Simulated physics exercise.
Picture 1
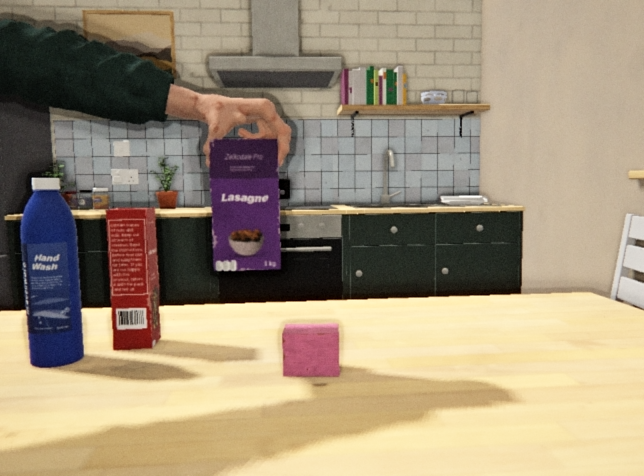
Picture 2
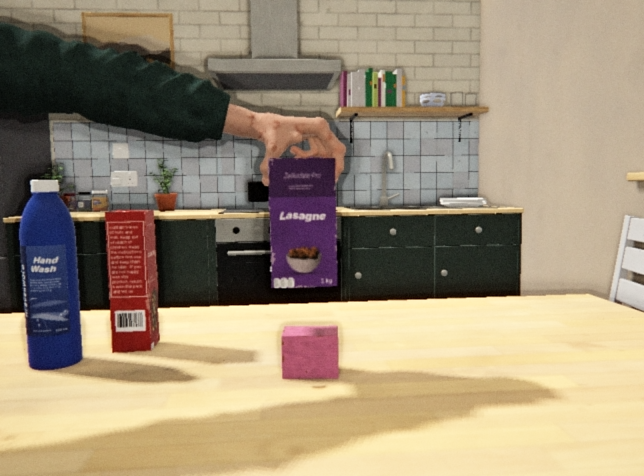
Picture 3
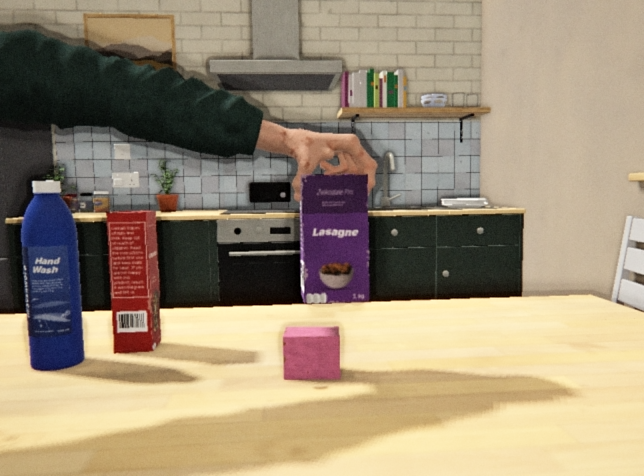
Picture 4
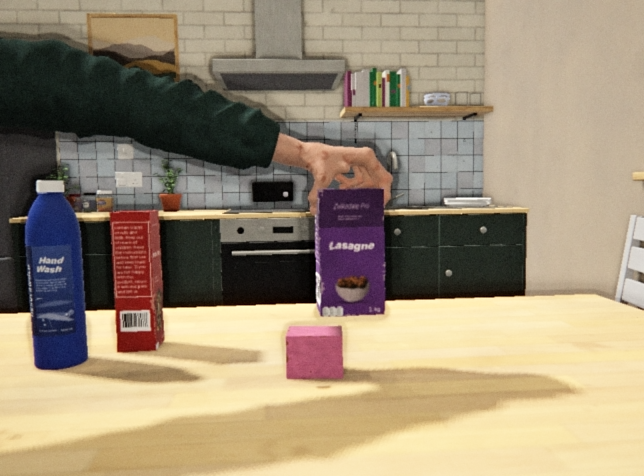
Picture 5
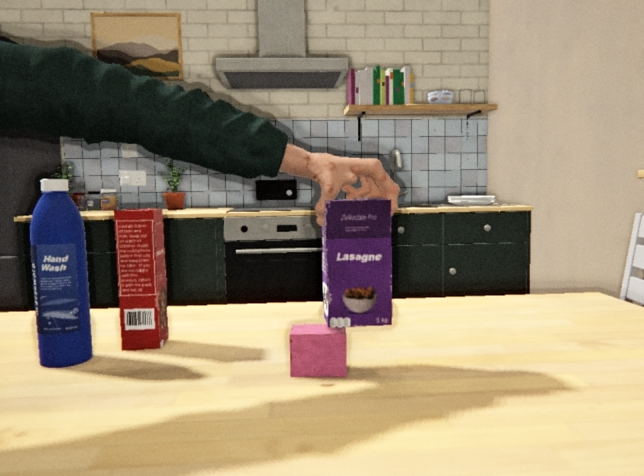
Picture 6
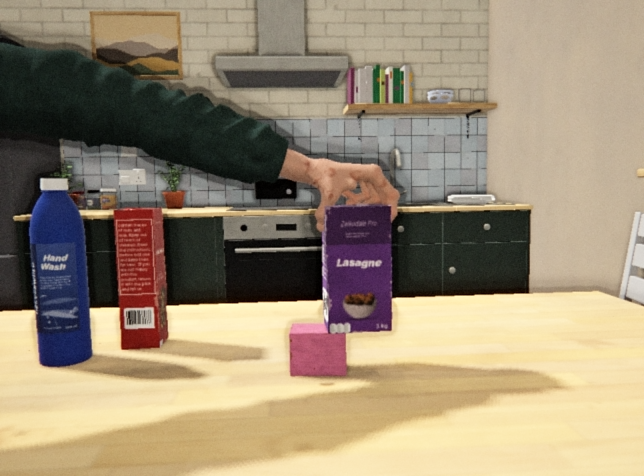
A bright kitchen with dark green cabinets and a tiled wall is seen from across a pale wooden table, the view shifting very slightly. A blue hand wash bottle and a red carton stand at left, with a small pink block near the middle. From the left, a dark-sleeved arm carries a purple lasagne carton by its top rightward and down, slowing just behind the block.
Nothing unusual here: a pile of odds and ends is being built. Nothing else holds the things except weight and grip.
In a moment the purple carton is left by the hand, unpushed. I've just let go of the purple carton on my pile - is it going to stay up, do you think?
Safe to say it doesn't work.
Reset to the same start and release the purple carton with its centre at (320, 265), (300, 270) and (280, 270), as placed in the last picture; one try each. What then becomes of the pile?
Try one: It stands firm; try two: It stands firm; try three: It topples.
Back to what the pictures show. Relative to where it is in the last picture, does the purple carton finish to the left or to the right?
It shifts to the viewer's right.
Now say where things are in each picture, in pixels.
The first picture shows on its way; purple carton (247, 204); pink block (311, 350).
The second picture shows on its way; purple carton (302, 221); blue bottle (51, 273).
The third picture shows on its way; purple carton (333, 237); red carton (135, 280).
The fourth picture shows on its way; purple carton (349, 250); pink block (315, 352).
The fifth picture shows on its way; purple carton (356, 260); blue bottle (61, 272).
The sixth picture shows in place under the hand; purple carton (356, 266); red carton (142, 277).
Then, 0.30 s later than the last frame, purple carton tilted by 22° near (378, 274).
Then, 0.40 s later than the last frame, purple carton now fallen.
Then, 0.50 s later than the last frame, things are still on the move.
When it is over, fallen, purple carton; the other 3 as before. End places, in pixels of the last picture, purple carton near (449, 337). The pile comes apart.
